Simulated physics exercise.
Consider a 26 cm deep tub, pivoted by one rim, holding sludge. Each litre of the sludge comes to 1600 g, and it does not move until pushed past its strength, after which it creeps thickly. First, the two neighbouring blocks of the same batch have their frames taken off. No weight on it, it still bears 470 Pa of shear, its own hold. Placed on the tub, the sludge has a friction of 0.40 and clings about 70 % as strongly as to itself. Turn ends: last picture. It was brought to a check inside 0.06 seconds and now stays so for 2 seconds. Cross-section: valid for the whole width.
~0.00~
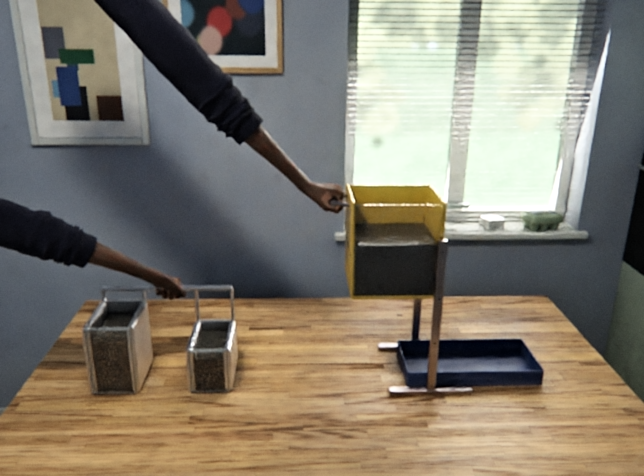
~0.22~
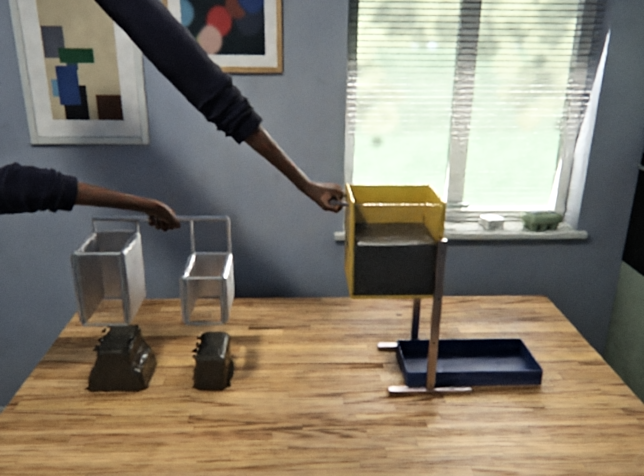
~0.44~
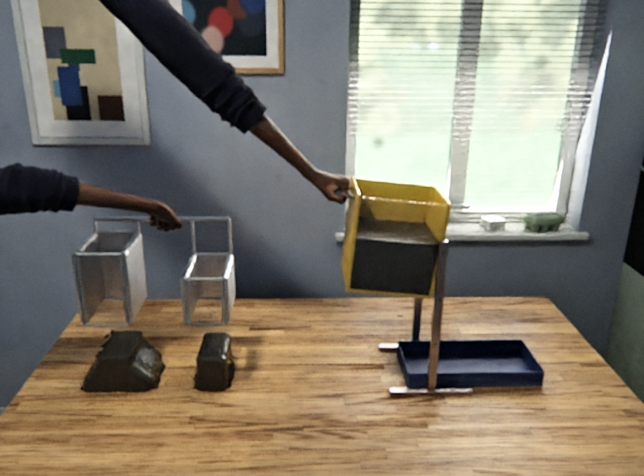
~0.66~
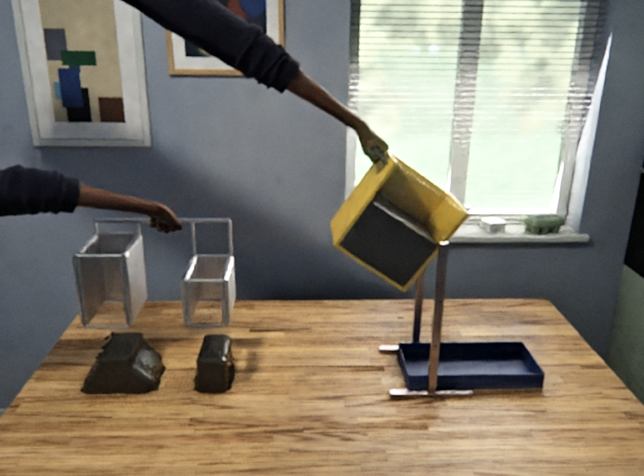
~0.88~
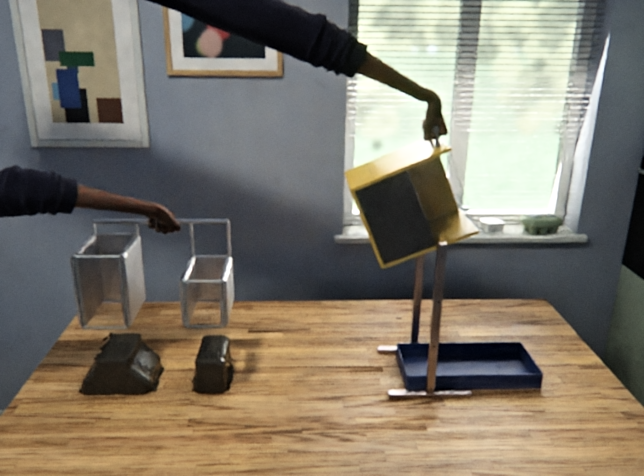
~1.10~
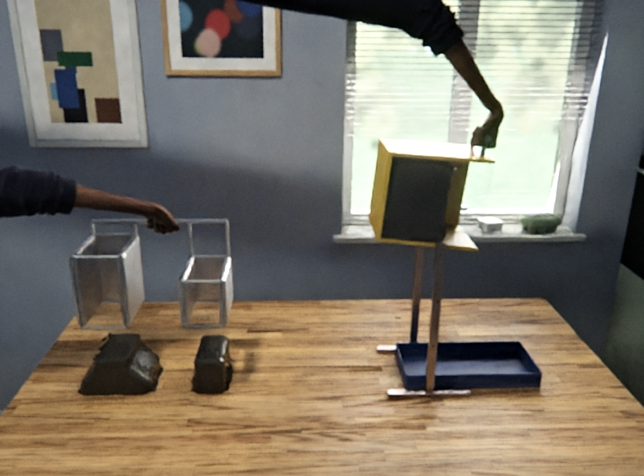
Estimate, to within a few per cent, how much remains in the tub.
Roughly 55 per cent remains in the tub.
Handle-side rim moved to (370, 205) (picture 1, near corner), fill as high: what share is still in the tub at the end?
Close to 75 per cent would still be in the tub.
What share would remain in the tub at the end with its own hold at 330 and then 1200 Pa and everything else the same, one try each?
45 %, then 100 %.
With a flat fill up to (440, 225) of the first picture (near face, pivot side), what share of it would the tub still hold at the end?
That gives some 45 %.
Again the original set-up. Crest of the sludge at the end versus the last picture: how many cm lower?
Roughly 13 cm.
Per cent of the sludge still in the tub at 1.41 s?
About 70 %.
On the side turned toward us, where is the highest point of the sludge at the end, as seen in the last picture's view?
Around (413, 212).
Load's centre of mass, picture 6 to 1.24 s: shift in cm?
I'd estimate roughly 6 centimetres.
After 1.24 s, the tub is at 95 degrees and holds 100 %.
After 1.41 s, the tub is at 95 degrees and holds 69 %.
After 1.58 s, the tub is at 95 degrees and holds 56 %.
After 1.75 s, the tub is at 95 degrees and holds 55 %.
After 3.10 s, at the end, the tub is at 95 degrees and holds 55 %.
